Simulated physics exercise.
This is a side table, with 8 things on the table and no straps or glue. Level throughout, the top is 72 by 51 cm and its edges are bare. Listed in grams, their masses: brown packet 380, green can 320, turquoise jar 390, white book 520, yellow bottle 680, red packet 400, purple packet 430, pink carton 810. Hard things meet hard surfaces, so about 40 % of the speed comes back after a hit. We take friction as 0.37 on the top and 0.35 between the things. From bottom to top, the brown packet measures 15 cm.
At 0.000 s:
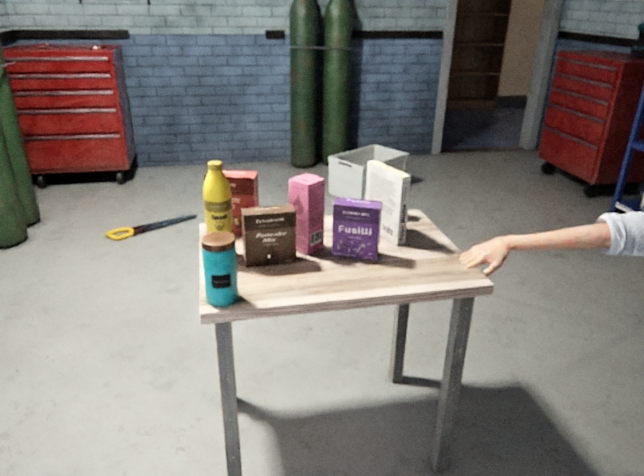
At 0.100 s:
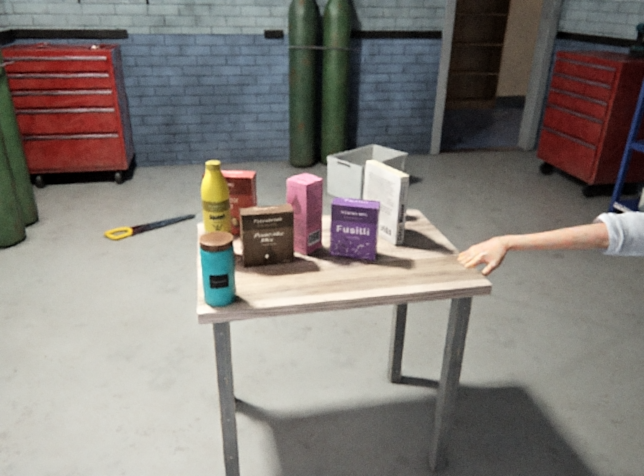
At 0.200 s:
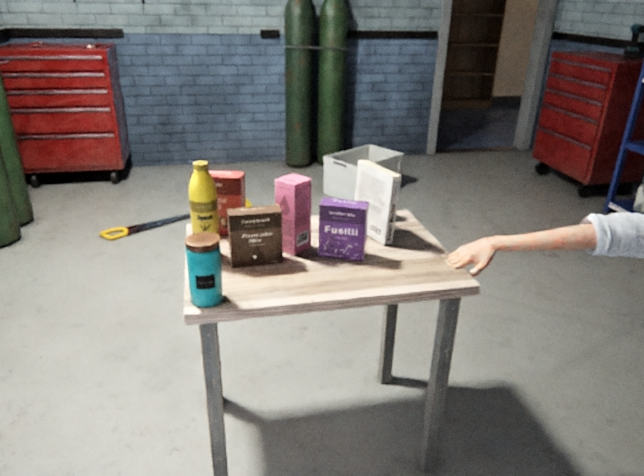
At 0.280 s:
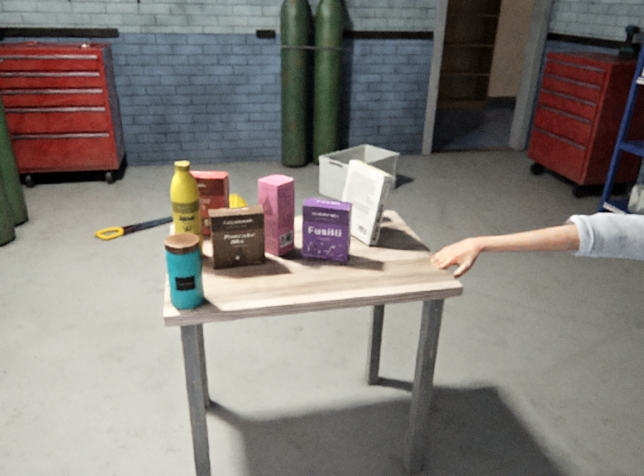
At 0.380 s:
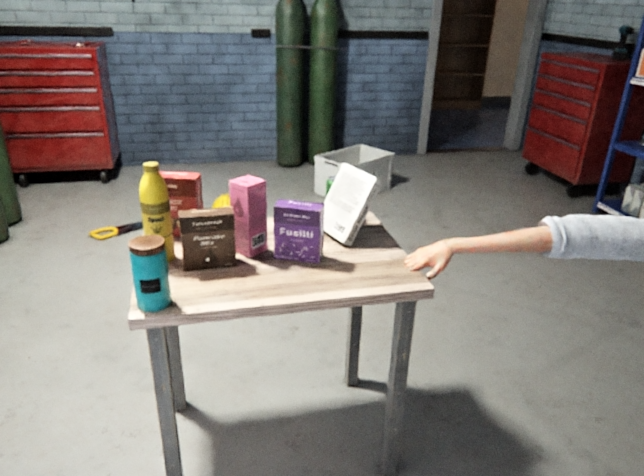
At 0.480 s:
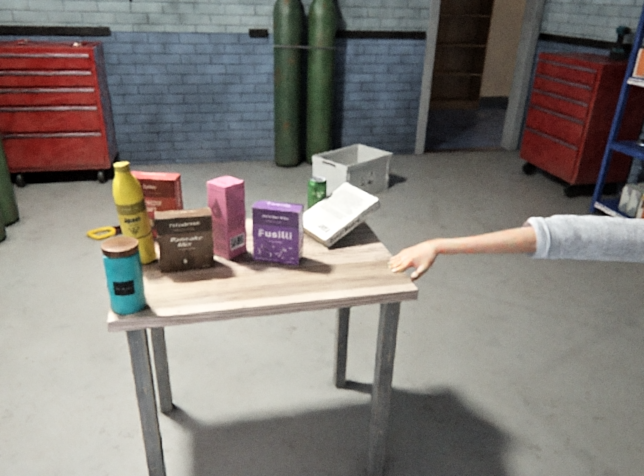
In a workshop with red tool chests, a hand rests on the edge of a wooden side table holding packets, a jar, a bottle and a white book. The table slides a short way left, and the book leans right, tilting steeply as a green can shows behind it.
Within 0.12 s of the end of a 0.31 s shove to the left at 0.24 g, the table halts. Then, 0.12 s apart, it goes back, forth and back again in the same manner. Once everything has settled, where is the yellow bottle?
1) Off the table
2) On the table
1, off the table.
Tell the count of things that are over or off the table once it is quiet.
All told, 2.
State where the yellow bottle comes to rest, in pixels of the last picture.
Rest point: Near (105, 447).
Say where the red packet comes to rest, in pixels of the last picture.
Around (217, 202).
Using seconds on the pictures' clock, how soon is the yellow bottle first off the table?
0.7 s or so.
After 0.98 s, table shifted 1 cm; yellow bottle now off the table; white book on its side; green can slid 3 cm.
After 1.58 s, table shifted 16 cm; white book on its side; green can slid 2 cm.
At rest (2.8 s), off the table, yellow bottle; tipped over on the table, white book; the other 6 in place, give or take 5 cm. In the last view, yellow bottle near (105, 447).
